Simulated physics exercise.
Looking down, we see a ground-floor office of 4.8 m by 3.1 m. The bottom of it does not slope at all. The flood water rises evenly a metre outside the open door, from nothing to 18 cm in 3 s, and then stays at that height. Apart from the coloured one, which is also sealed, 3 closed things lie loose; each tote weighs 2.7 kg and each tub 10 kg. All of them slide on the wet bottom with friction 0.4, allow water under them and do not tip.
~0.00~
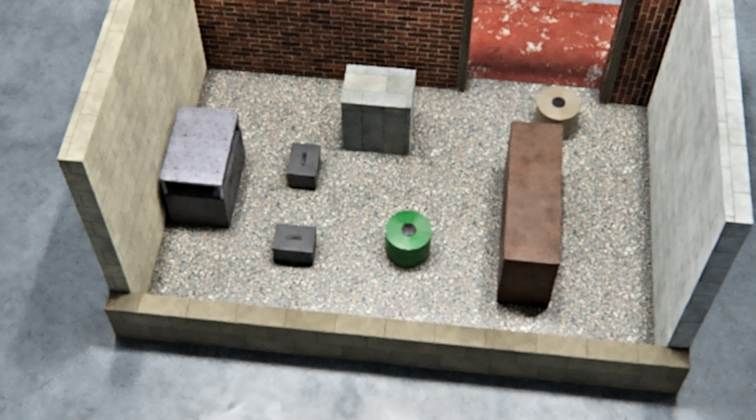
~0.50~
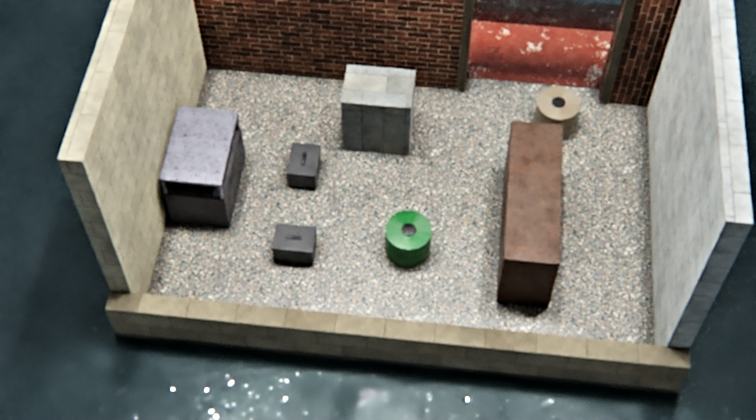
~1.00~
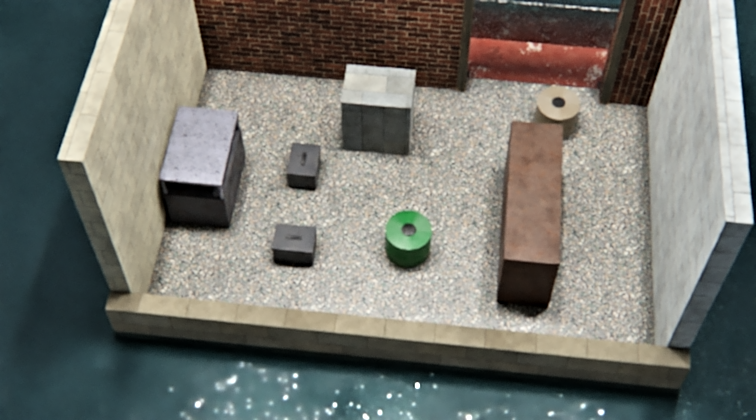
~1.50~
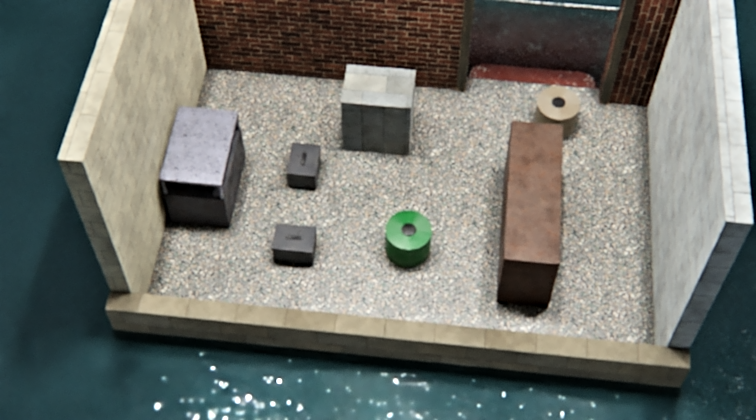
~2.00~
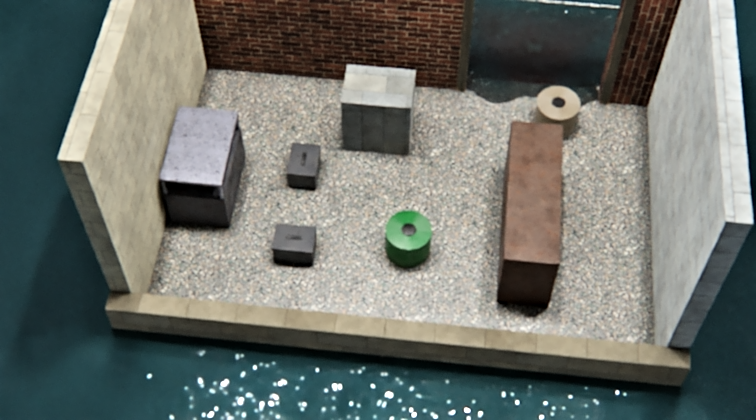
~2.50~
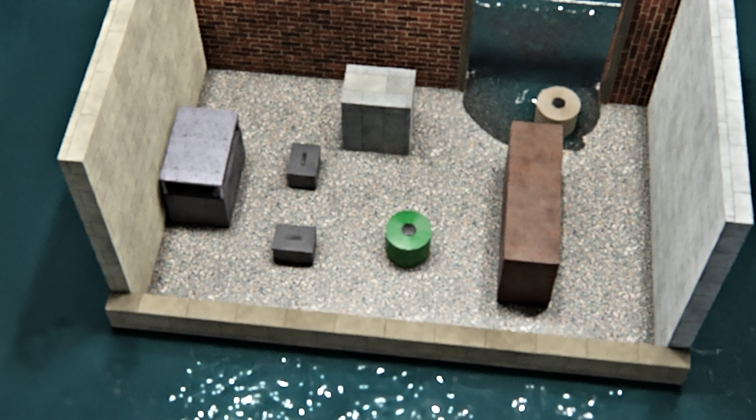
Dark water rises around a walled room seen from above, covering the red floor beyond the open doorway, then spreads just inside around a tan cylinder, while the green tub, boxes and cabinets stay still on the speckled floor.
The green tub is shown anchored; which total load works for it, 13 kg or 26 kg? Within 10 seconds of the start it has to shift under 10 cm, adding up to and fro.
Only 26 kg.
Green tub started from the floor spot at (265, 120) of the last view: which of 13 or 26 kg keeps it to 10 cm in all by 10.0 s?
The smaller is enough.
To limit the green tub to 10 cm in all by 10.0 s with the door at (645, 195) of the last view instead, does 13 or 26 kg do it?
Then the lighter mass works.
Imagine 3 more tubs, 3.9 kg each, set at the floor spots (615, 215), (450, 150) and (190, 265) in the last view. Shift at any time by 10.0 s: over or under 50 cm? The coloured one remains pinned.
The first comes out above the threshold, the second above the threshold, the third below the threshold.
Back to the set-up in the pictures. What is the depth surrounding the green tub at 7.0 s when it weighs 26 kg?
Depth: Approx. 4 cm.
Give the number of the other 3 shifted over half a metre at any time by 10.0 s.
That comes to 3.
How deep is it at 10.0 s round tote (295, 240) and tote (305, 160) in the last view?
Depths: Near 15 cm, then near 4 cm.
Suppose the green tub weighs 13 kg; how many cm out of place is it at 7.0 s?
About 5 cm off its spot.
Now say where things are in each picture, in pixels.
The first frame shows the green tub at (409, 230), on the bottom; 0.0 m2 under water; 0 of 4 have shifted.
The second frame shows the green tub at (409, 230) rests on the ground; 0.0 m2 under water; 0 of 4 have shifted.
The third frame shows the green tub at (409, 230), on the bottom; water covers 0.0 m2; 0 of 4 have shifted.
The fourth frame shows the green tub at (409, 230) rests on the ground; water covers 0.0 m2; 0 of 4 have shifted.
The fifth frame shows the green tub at (409, 230) rests on the ground; water covers 0.1 m2; 0 of 4 have shifted.
The sixth frame shows the green tub at (409, 230), on the bottom; water covers 0.6 m2; 0 of 4 have shifted.
After 3.5 s the green tub would be 0 cm from its start with 13 kg and 0 cm from its start with 26 kg; 0 cm of water round it then.
After 4.5 s the green tub would be 0 cm from its start with 13 kg and 0 cm from its start with 26 kg; 4 cm of water round it then.
After 7.0 s the green tub would be 6 cm from its start with 13 kg and 0 cm from its start with 26 kg; 4 cm of water round it then.
After 10.0 s the green tub would be 68 cm from its start with 13 kg and 0 cm from its start with 26 kg; 7 cm of water round it then.
